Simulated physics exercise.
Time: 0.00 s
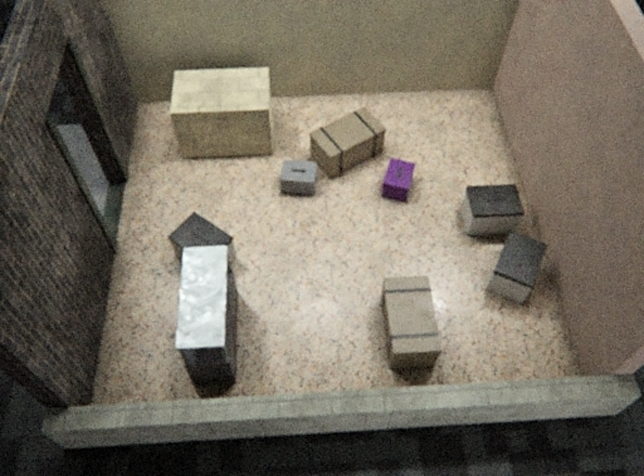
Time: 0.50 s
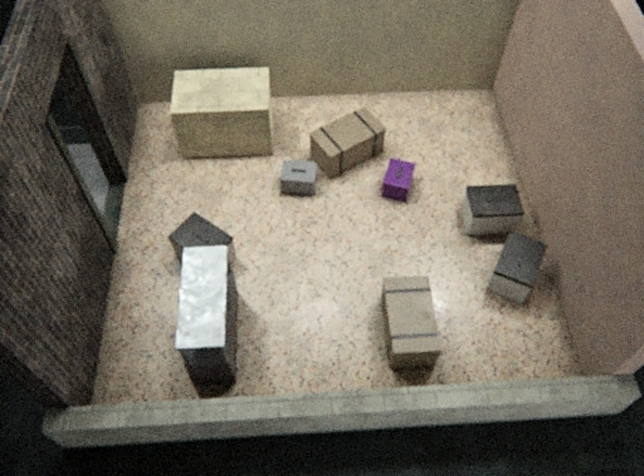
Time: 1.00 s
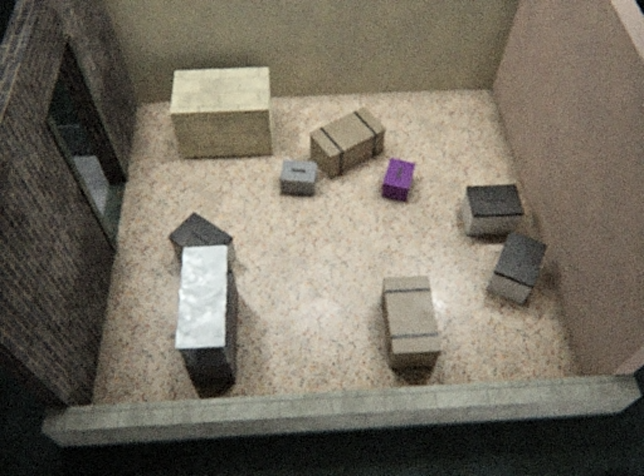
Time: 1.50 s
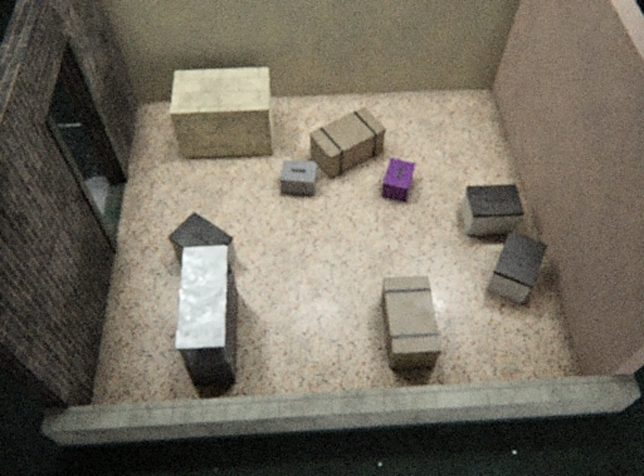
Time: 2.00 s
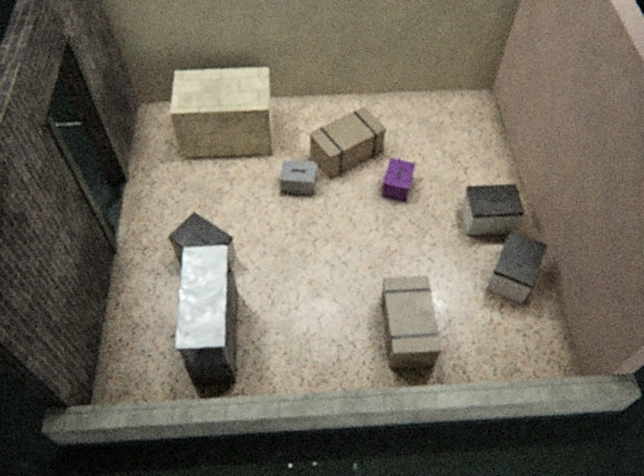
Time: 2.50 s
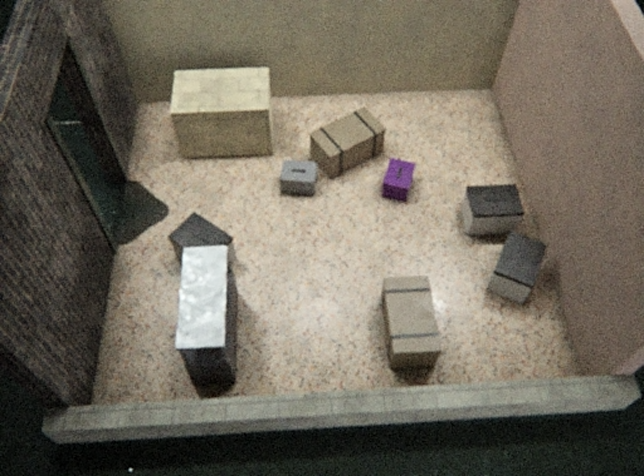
Corner store with a purple tote and closed boxes sitting still, as a dark patch of water spreads in through the left doorway.
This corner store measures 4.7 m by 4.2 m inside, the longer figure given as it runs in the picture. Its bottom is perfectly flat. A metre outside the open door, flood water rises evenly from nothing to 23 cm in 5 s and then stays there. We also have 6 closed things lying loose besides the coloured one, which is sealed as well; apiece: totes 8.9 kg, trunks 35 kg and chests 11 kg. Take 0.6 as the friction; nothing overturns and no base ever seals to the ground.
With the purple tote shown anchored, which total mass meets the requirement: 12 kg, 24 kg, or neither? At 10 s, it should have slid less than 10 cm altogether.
The answer is 12 kg already.
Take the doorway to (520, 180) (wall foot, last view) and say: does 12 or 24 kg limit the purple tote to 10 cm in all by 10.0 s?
Result: The heavier mass is required.
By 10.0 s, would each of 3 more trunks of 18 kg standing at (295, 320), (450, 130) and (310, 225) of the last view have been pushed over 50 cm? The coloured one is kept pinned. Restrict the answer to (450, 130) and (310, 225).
In order: Within the mark, above the mark.
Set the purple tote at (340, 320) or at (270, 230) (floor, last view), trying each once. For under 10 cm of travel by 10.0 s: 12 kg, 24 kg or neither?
One by one: The small mass suffices; only the big mass suffices.
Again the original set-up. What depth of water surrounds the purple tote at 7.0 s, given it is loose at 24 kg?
About 5 cm.
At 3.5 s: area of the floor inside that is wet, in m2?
Flooded: Near 2.0 m2.
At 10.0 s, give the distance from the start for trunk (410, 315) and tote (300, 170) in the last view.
0 cm, 200 cm.
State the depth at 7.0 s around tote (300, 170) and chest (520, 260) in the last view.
Close to 5 and 3 centimetres.
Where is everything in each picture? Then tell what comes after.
In the first frame, the purple tote at (399, 173), on the bottom; water covers 0.0 m2; 0 of 7 have shifted.
In the second frame, the purple tote at (399, 173), on the bottom; water covers 0.0 m2; 0 of 7 have shifted.
In the third frame, the purple tote at (399, 173) rests on the ground; 0.0 m2 under water; 0 of 7 have shifted.
In the fourth frame, the purple tote at (399, 173) rests on the ground; 0.0 m2 under water; 0 of 7 have shifted.
In the fifth frame, the purple tote at (399, 173), on the bottom; water covers 0.0 m2; 0 of 7 have shifted.
In the sixth frame, the purple tote at (399, 173) rests on the ground; water covers 0.3 m2; 0 of 7 have shifted.
After 3.5 s the purple tote would be 0 cm from its start with 12 kg and 0 cm from its start with 24 kg; 0 cm of water round it then.
After 4.5 s the purple tote would be 0 cm from its start with 12 kg and 0 cm from its start with 24 kg; 0 cm of water round it then.
After 7.0 s the purple tote would be 0 cm from its start with 12 kg and 0 cm from its start with 24 kg; 5 cm of water round it then.
After 10.0 s the purple tote would be 2 cm from its start with 12 kg and 0 cm from its start with 24 kg; 4 cm of water round it then.
